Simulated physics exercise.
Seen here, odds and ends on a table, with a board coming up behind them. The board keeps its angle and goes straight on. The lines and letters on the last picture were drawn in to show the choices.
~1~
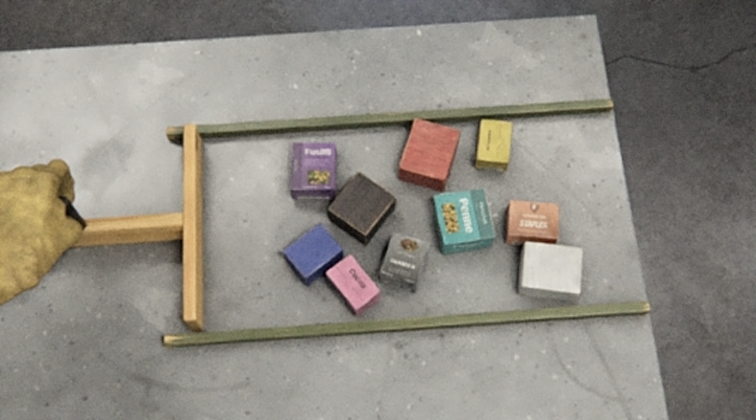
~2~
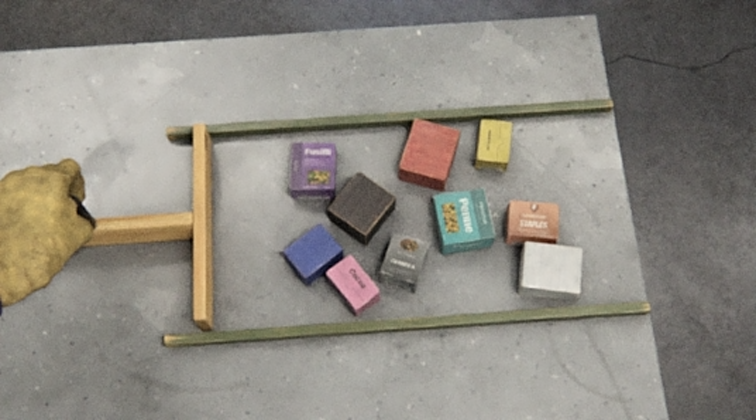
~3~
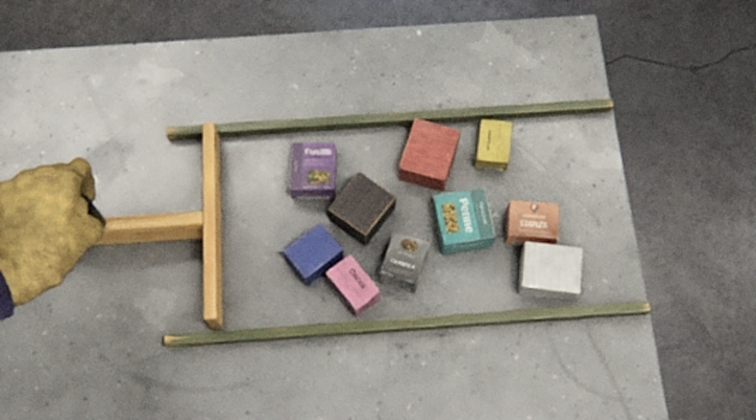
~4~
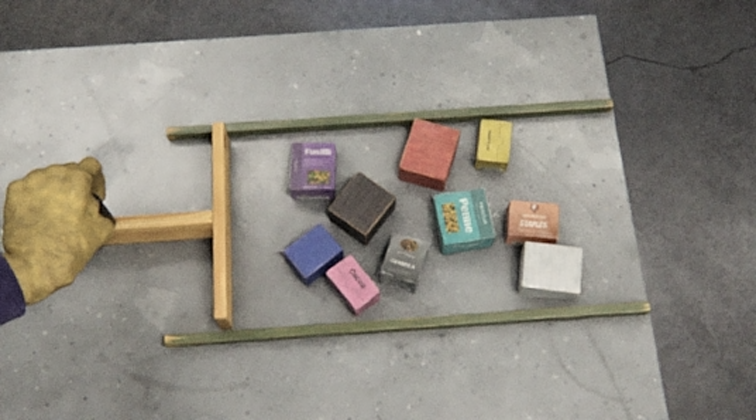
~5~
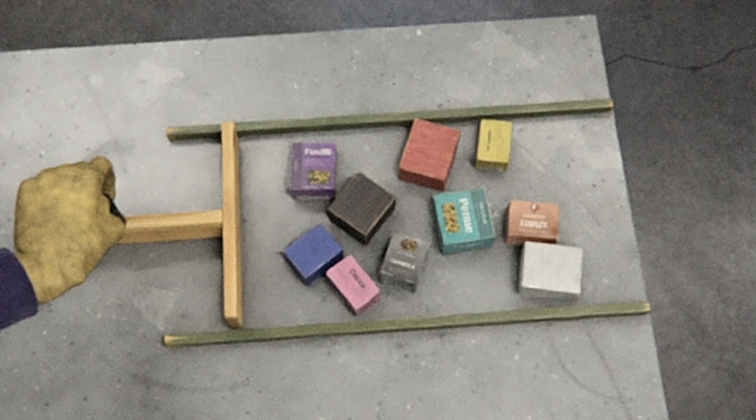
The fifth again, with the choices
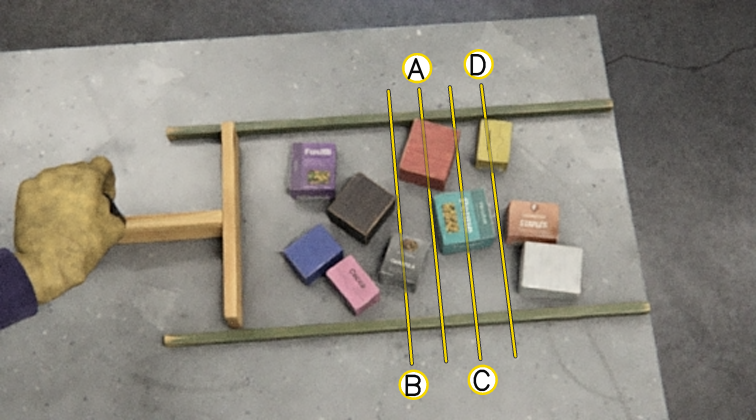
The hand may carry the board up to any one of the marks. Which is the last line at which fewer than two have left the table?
Stop at D.
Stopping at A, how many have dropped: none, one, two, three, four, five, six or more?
The count is none.
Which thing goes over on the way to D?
The orange box goes over.
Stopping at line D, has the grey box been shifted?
By then, yes.
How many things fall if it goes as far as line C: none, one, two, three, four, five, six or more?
In all, none.
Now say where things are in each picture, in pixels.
Board (189, 218); purple packet (314, 171); grey box (404, 263), in the first frame.
Board (199, 217); pink box (354, 286), in the second frame.
Board (210, 217); yellow box (493, 146), in the third frame.
Board (219, 216); turquoise packet (463, 221), in the fourth frame.
Board (229, 215); blue block (314, 255); black block (362, 209); purple packet (314, 171), in the fifth frame.
On the copy, A at (432, 218); B at (400, 220); C at (464, 216); D at (497, 213).
On D. First, board (326, 209); pink box (371, 292); purple packet (352, 166).
Then, board (422, 203); orange box (594, 215); white block (581, 269).
Finally, board (496, 198); orange box over the edge; turquoise packet (615, 218); one fallen.
By contrast, A is within the limit but short; B is within the limit but short; C is within the limit but short.
